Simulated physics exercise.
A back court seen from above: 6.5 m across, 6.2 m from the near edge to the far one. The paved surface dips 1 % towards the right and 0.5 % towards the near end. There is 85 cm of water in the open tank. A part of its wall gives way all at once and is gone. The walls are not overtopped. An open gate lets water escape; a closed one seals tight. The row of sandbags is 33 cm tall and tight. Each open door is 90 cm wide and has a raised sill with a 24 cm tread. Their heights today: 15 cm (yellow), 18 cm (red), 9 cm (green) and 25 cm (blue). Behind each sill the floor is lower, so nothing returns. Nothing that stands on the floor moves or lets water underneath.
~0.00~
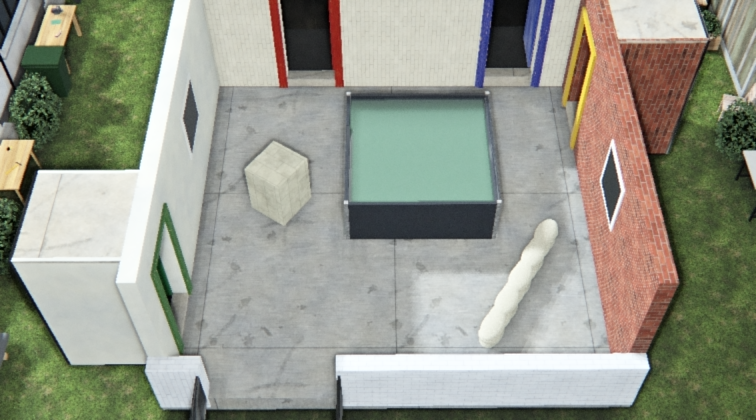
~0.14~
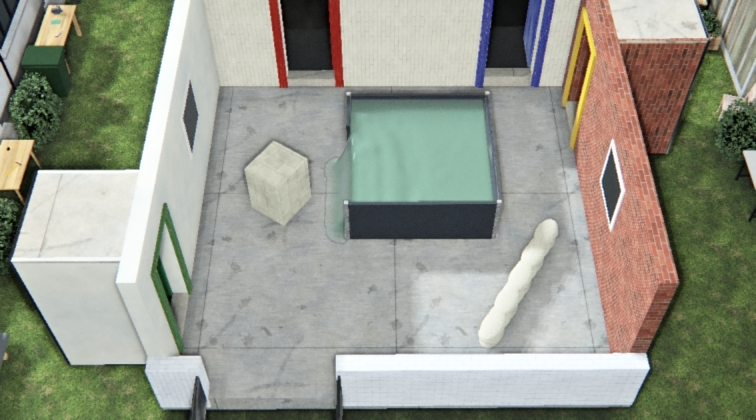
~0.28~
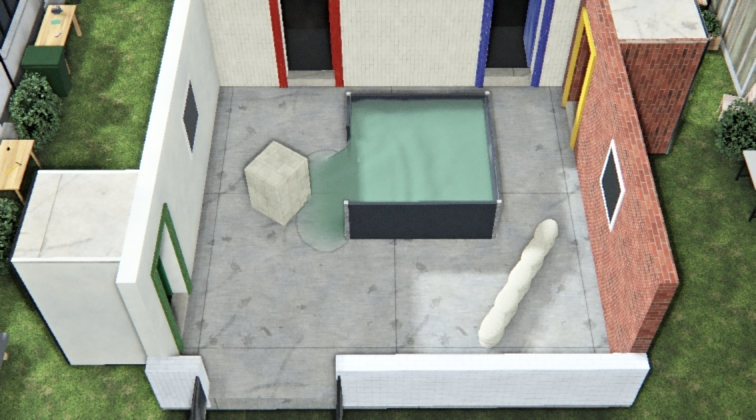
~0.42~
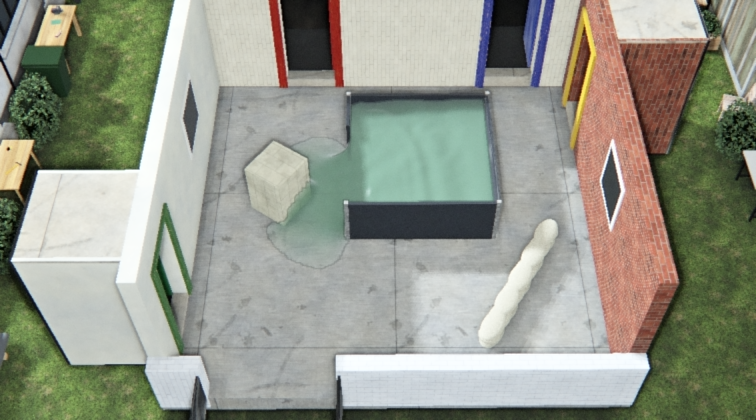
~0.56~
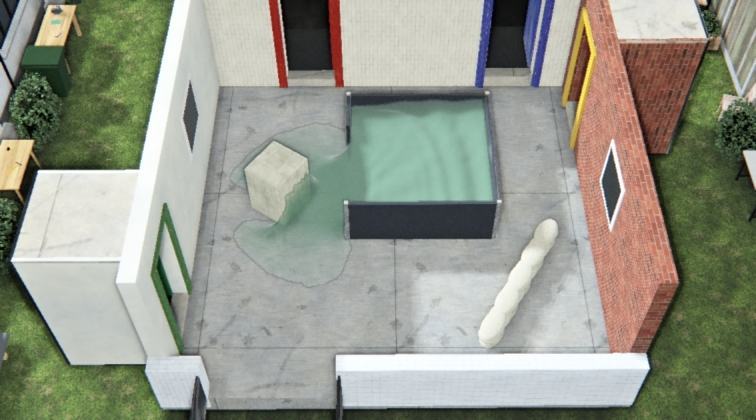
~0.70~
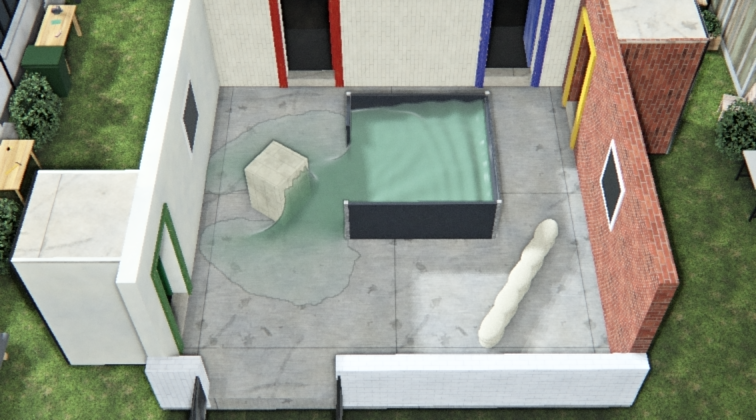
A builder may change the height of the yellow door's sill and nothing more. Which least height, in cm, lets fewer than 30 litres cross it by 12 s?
Close to 16 cm is just enough.
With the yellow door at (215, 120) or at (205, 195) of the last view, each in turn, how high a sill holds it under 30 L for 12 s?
Roughly 27 and 9.0 cm.
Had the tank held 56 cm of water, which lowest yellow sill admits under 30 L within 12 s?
About 9.0 cm.
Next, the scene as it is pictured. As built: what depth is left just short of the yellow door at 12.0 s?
Roughly 10.5 cm deep.
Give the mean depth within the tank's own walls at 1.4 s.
Roughly 54 cm on average.
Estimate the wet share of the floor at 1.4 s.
About 35 per cent.
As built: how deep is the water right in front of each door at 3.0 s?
Depths in cm: Yellow 0, red 20, green 22, blue 0.
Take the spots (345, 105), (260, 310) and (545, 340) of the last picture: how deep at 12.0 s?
About 5, 6 and 11 cm.
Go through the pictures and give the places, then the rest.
Still water, 85 cm deep, in the open tank at (420, 149); the yellow door at (578, 85) is dry, in the first frame.
The front is at (328, 168), 0.4 m from the gap at (350, 185); 0.5 m2 of floor is wet, 85 cm left at the back, in the second frame.
The front is at a hidden place, 0.9 m from the gap at (350, 188); 1.5 m2 of floor is wet, 85 cm left at the back, in the third frame.
Water pours out at (350, 189) and has run 1.4 m, to a hidden place; about 15 cm deep outside, 85 cm at the back, in the fourth frame.
The gap is at (350, 189), the front 2.0 m out at (235, 176); the back of the open tank holds 82 cm, in the fifth frame.
The gap is at (350, 190), the front 2.5 m out at (210, 161); the back of the open tank holds 74 cm; 4.1 m in a straight line remain to the yellow door at (578, 85), in the sixth frame.
After 1.4 s water covers 35 % of the floor, deepest (60 cm) near (309, 201); it has not reached the yellow door.
After 3.0 s water covers 50 % of the floor, deepest (38 cm) near (177, 383); it has not reached the yellow door.
After 12.0 s water covers 95 % of the floor, deepest (16 cm) near (603, 382); 10 cm at the yellow door, 44 litres in over its 15 cm sill.
At the yellow door as built, the water arrived by 4.1 s and peaked near 20 cm at 4.8 s.
Run again over the same 12 s with other heights there, 68 litres in over 13.5 cm, 14 litres over 18.5 cm. The limit of 30 litres is kept from about 16 cm up.
